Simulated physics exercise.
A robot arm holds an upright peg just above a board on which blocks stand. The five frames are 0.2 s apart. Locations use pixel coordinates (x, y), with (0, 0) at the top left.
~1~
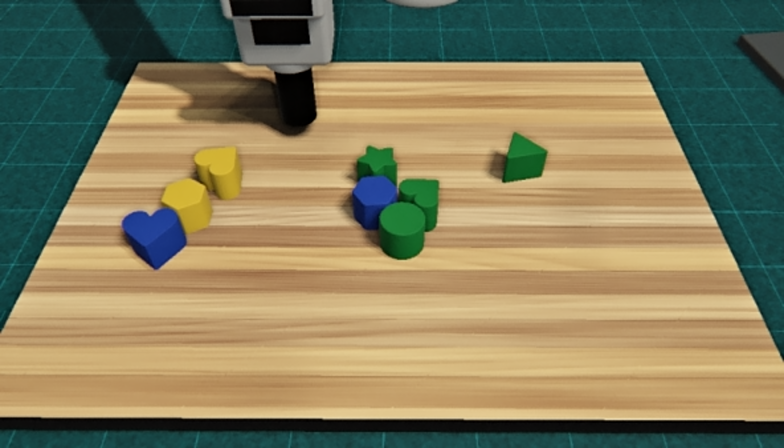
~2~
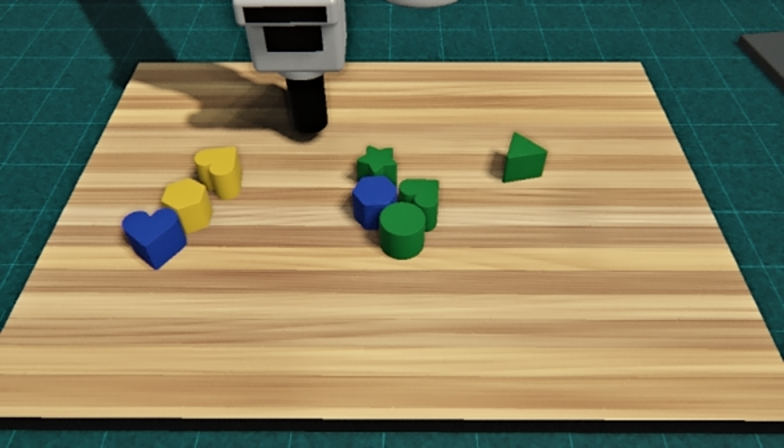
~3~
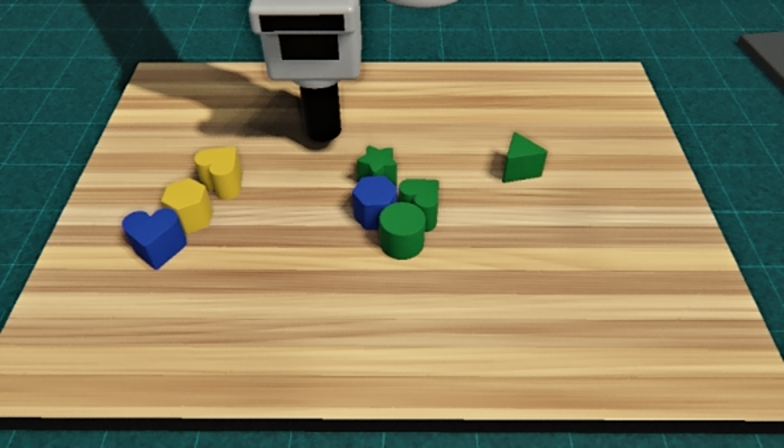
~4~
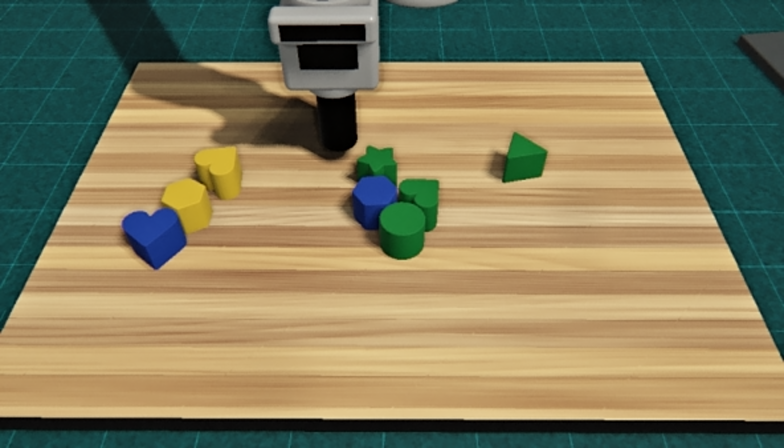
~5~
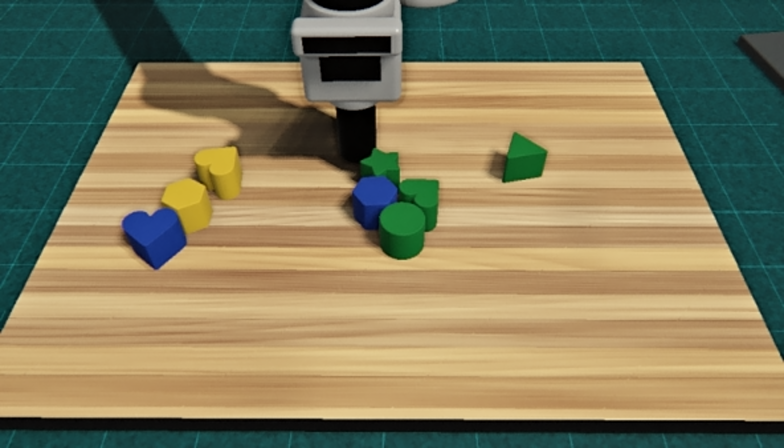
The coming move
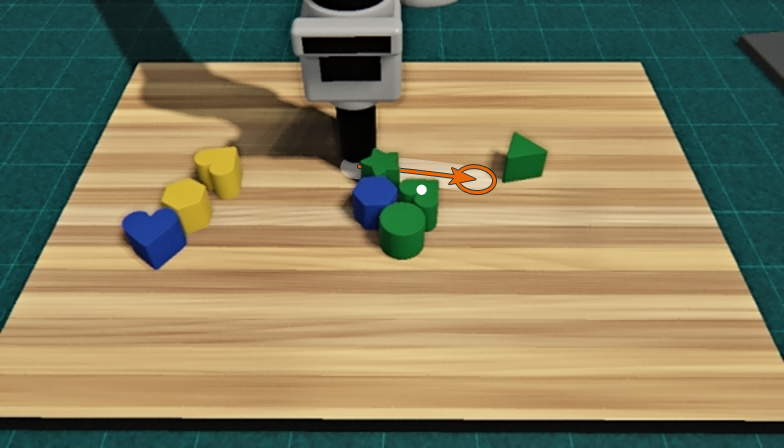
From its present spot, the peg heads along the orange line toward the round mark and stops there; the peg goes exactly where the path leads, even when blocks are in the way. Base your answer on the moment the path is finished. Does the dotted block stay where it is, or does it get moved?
The block stays on its spot.
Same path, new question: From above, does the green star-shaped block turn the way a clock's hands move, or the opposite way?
Looking down, my answer is that the green star-shaped block rotates clockwise.
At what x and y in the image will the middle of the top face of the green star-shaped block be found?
It comes to (402, 169).
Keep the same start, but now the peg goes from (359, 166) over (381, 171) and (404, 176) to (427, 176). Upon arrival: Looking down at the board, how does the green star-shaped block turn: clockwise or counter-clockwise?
That block twists clockwise.
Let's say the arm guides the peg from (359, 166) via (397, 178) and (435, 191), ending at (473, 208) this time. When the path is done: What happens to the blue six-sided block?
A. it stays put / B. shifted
B: Shifted.
The line goes straight from (359, 166) to (476, 179); the dot is on the green heart.
The first path, step by step. One third of the way, peg at (398, 155); green star-shaped block at (398, 168), turned 55° clockwise.
Two thirds of the way, peg at (438, 159); green star-shaped block at (402, 169), turned 75° clockwise.
At the end, peg at (478, 164); green star-shaped block at (402, 169), turned 75° clockwise; green heart unmoved.
